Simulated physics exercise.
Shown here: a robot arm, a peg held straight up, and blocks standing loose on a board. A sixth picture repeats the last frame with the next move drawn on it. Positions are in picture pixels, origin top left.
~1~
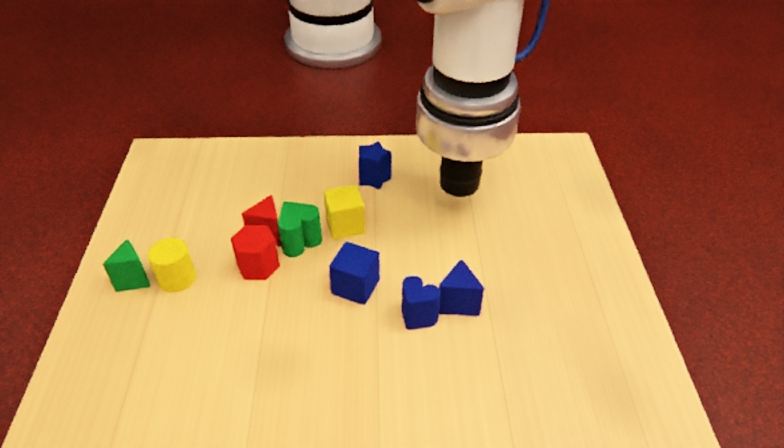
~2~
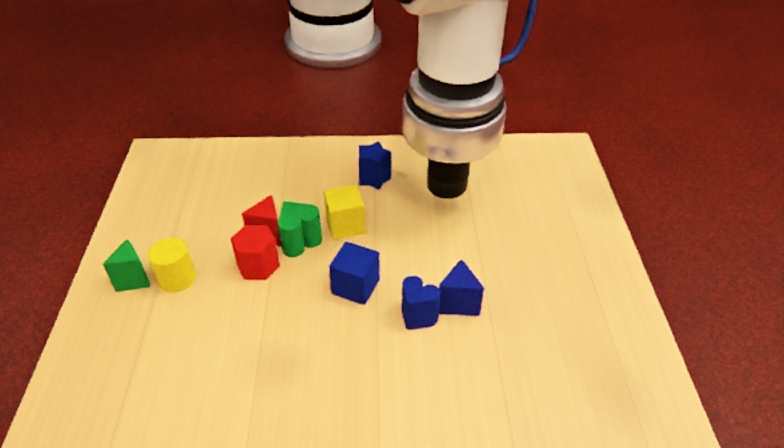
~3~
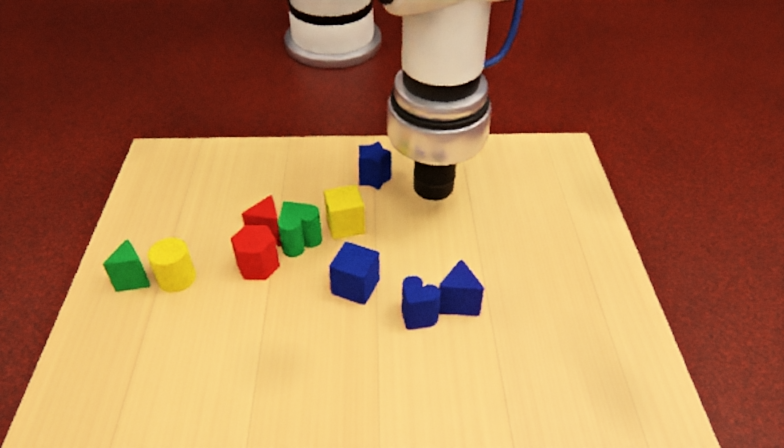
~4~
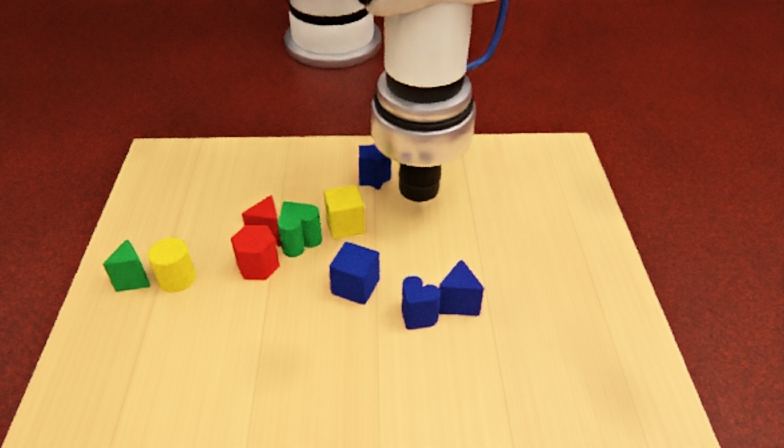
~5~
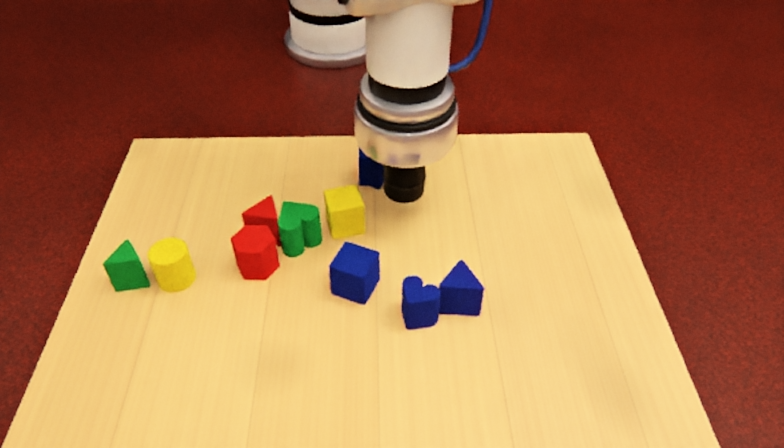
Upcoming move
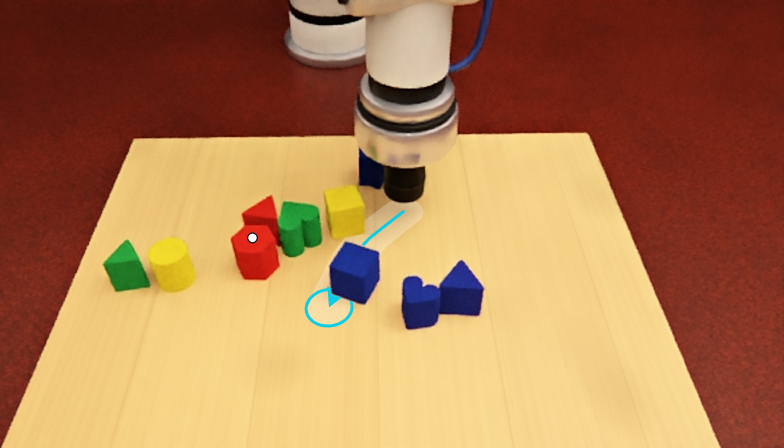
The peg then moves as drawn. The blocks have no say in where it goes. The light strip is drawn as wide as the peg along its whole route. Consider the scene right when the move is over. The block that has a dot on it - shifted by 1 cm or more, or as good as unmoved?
It is still on its spot.
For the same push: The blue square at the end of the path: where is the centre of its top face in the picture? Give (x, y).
Pixel (354, 308).
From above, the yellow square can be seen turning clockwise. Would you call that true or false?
True.
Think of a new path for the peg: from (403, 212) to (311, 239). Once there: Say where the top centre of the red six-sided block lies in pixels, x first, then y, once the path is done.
I'd place it at (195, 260), taking the centre of its top.
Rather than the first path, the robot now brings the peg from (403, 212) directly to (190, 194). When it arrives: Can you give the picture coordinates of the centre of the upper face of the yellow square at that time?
My prediction: (320, 203).
Drawn move, from (403, 212) over (372, 236) and (348, 269) to (329, 307); the dot is on the red six-sided block.
What follows on the original path. One third of the way, peg at (370, 216); green heart block at (290, 215); yellow square at (334, 201), turned 35° clockwise.
Two thirds of the way, peg at (346, 249); green heart block at (285, 214), turned 20° anticlockwise; yellow square at (330, 203), turned 50° clockwise; blue square at (353, 273), turned 30° anticlockwise.
At the end, peg at (327, 287); red six-sided block still; green heart block at (285, 214), turned 20° anticlockwise; yellow square at (330, 203), turned 50° clockwise; blue square at (354, 308), turned 75° anticlockwise.
